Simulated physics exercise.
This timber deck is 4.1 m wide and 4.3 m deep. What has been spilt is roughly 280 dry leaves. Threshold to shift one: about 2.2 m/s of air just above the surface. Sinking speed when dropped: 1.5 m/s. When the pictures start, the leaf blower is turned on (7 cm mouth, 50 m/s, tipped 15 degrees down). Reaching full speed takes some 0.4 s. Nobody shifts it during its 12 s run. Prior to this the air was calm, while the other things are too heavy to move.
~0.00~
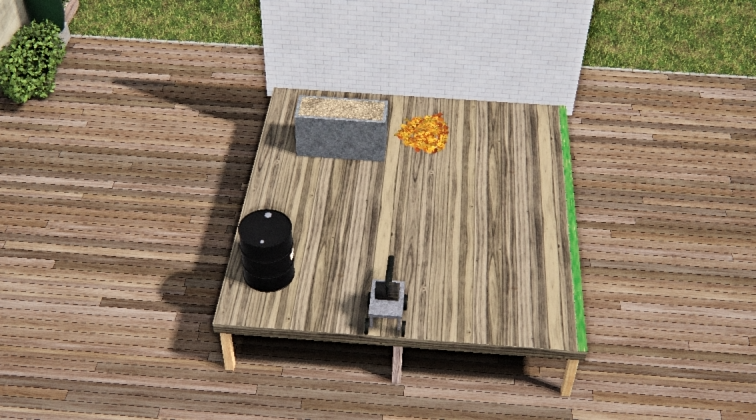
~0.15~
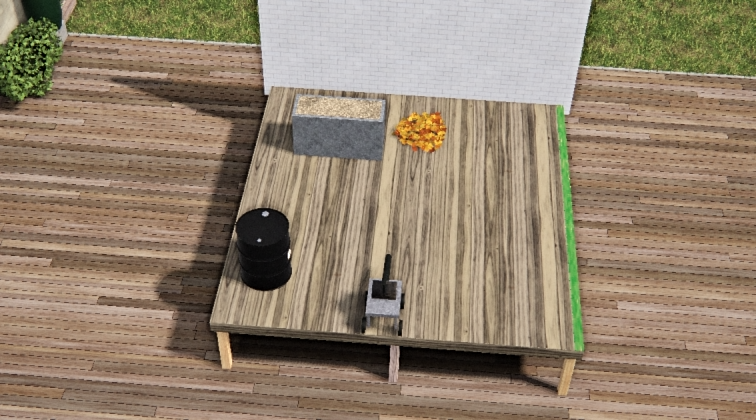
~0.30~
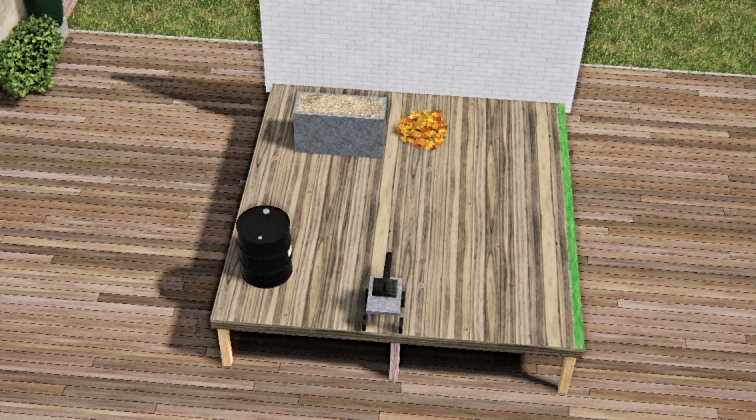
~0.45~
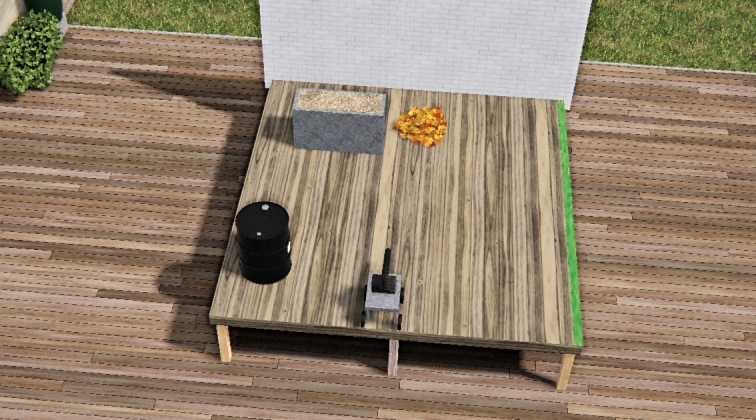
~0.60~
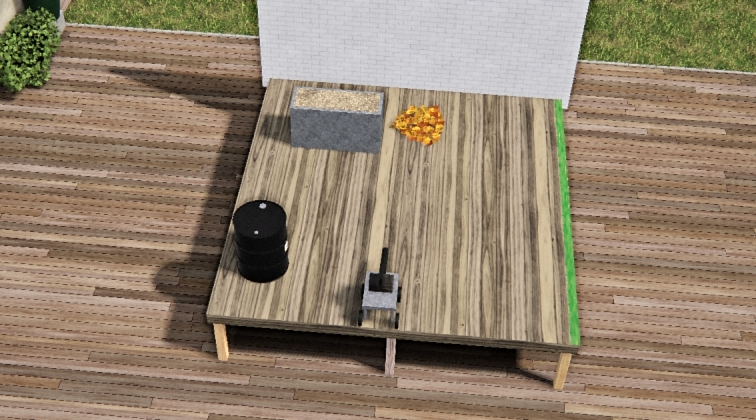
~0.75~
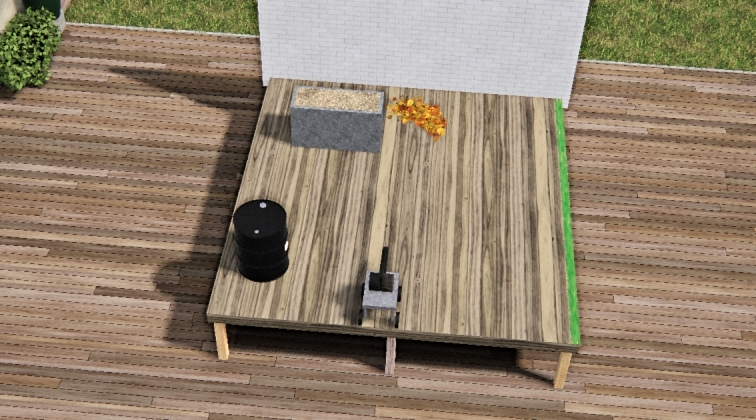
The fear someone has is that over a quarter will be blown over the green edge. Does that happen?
My guess is the share off that edge goes beyond a quarter.
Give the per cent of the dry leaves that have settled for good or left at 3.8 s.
Roughly 20 % of them.
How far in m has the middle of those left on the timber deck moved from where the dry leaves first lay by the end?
1.6 m.
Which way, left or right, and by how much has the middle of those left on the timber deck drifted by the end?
It drifted rightward some 1.4 m.
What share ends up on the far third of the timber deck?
Roughly 40 in a hundred.
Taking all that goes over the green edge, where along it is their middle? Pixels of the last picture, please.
Close to pixel (562, 101).
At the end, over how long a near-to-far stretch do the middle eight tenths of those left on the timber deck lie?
About 0.0 m from near to far.
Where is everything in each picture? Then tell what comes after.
The middle of the dry leaves is near (424, 133), none has stirred yet and the mouth of the leaf blower is at (391, 258), in the first frame.
The middle of the dry leaves is near (421, 130), none has stirred yet and the green edge is centred on (573, 213), in the second frame.
The middle of the dry leaves is near (422, 128), none has stirred yet, the top of a planter is at (340, 105) and the top of a barrel is at (263, 224), in the third frame.
The middle of the dry leaves is near (422, 124) and none has stirred yet, in the fourth frame.
The middle of the dry leaves is near (419, 123) and about 5 % have left their places, in the fifth frame.
The middle of the dry leaves is near (424, 114), the farthest in sight from the leaf blower is at (413, 101) and about 50 % have left their places, in the sixth frame.
After 2.4 s, 14 % are over the green edge; the middle of those still in play is near (458, 91); 0 % have settled or left.
After 3.8 s, 20 % are over the green edge; the middle of those still in play is near (474, 92); 22 % have settled or left.
After 6.6 s, 31 % are over the green edge; the middle of those still in play is near (504, 95); 42 % have settled or left.
After 12.0 s, at the end, 54 % are over the green edge; the middle of those still in play is near (532, 98).
